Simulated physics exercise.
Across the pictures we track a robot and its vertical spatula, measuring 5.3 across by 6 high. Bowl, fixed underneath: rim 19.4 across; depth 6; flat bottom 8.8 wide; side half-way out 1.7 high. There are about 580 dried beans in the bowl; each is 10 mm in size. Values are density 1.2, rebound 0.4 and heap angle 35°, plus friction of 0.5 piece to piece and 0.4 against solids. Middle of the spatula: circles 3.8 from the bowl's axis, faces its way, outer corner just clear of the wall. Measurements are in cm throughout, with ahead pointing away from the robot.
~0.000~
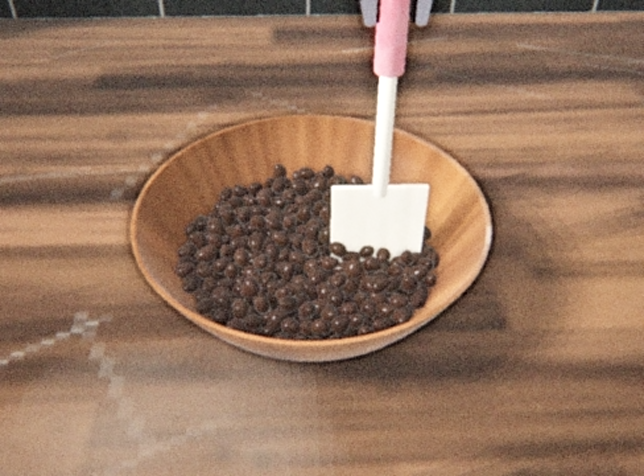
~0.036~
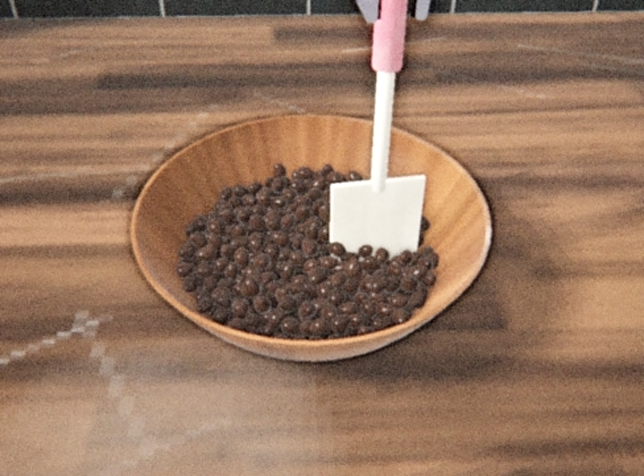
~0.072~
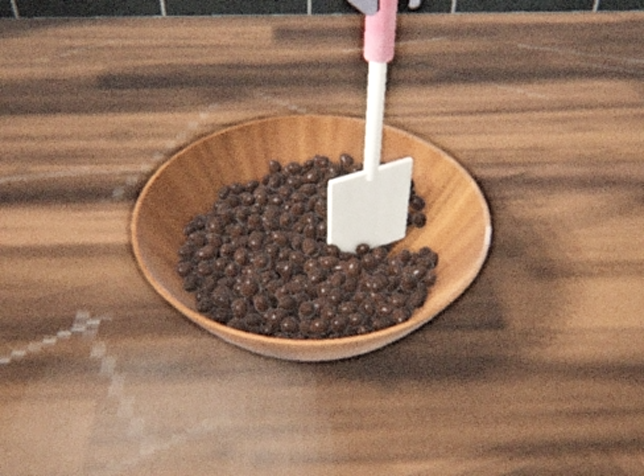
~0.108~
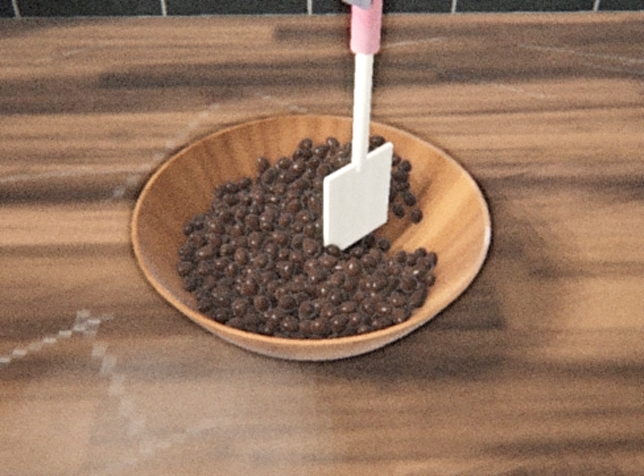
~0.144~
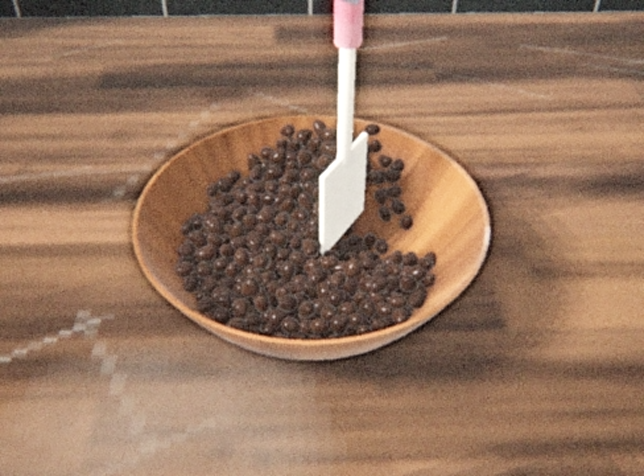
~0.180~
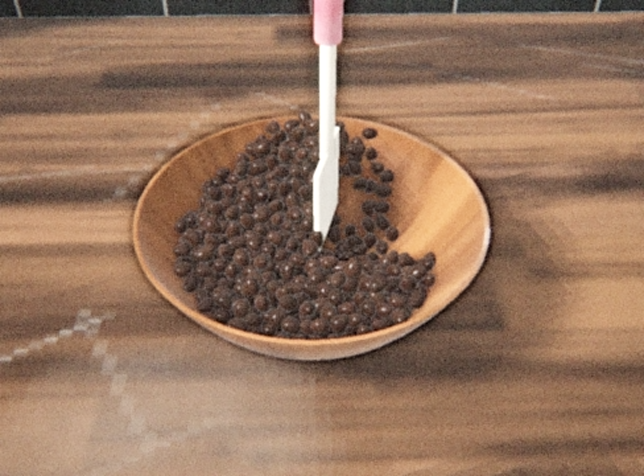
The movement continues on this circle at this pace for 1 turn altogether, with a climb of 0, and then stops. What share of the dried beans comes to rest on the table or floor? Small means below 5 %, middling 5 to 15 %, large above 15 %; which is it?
Verdict: Middling.
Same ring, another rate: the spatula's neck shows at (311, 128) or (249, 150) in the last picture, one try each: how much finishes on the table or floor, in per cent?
It comes to close to 15 per cent and close to 40 per cent.
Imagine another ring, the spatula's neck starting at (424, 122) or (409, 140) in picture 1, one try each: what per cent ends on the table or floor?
Close to 0 per cent for the first and close to 15 per cent for the second.
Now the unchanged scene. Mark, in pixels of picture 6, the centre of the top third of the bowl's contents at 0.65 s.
About (400, 267).
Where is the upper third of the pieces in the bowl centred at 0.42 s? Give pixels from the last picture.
Around pixel (218, 266).
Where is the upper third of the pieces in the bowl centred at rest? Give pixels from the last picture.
Roughly at pixel (382, 199).
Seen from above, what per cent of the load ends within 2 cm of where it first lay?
Estimate: 5 per cent.
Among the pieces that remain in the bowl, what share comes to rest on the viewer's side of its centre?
Close to 35 in a hundred.
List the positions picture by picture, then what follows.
The first picture shows the spatula neck at (382, 164), 0° round; upper third of the load around (303, 249), from x 185 to 430, top at y 170; 581 in the bowl.
The second picture shows the spatula neck at (380, 159), 8° round; upper third of the load around (309, 243), from x 185 to 430, top at y 170.
The third picture shows the spatula neck at (373, 148), 24° round; upper third of the load around (310, 228), from x 185 to 430, top at y 160.
The fourth picture shows the spatula neck at (361, 139), 41° round; upper third of the load around (307, 213), from x 185 to 430, top at y 140.
The fifth picture shows the spatula neck at (345, 133), 58° round; upper third of the load around (296, 205), from x 185 to 430, top at y 130.
The sixth picture shows the spatula neck at (327, 129), 75° round; upper third of the load around (281, 199), from x 180 to 430, top at y 120; 581 in the bowl.
After 0.42 s, 185° round, highest piece 8 above the table; 570 in the bowl, 3 on the table or floor, 8 in flight or on the tool.
After 0.65 s, 295° round, highest piece 8 above the table; 544 in the bowl, 29 on the table or floor, 8 in flight or on the tool.
After 0.97 s, 0° round, highest piece 7 above the table; 527 in the bowl, 54 on the table or floor.
After 1.67 s, 0° round, highest piece 7 above the table; 527 in the bowl, 54 on the table or floor.
In the end, 527 in the bowl, 54 on the table or floor. That is 9 % on the table or floor.
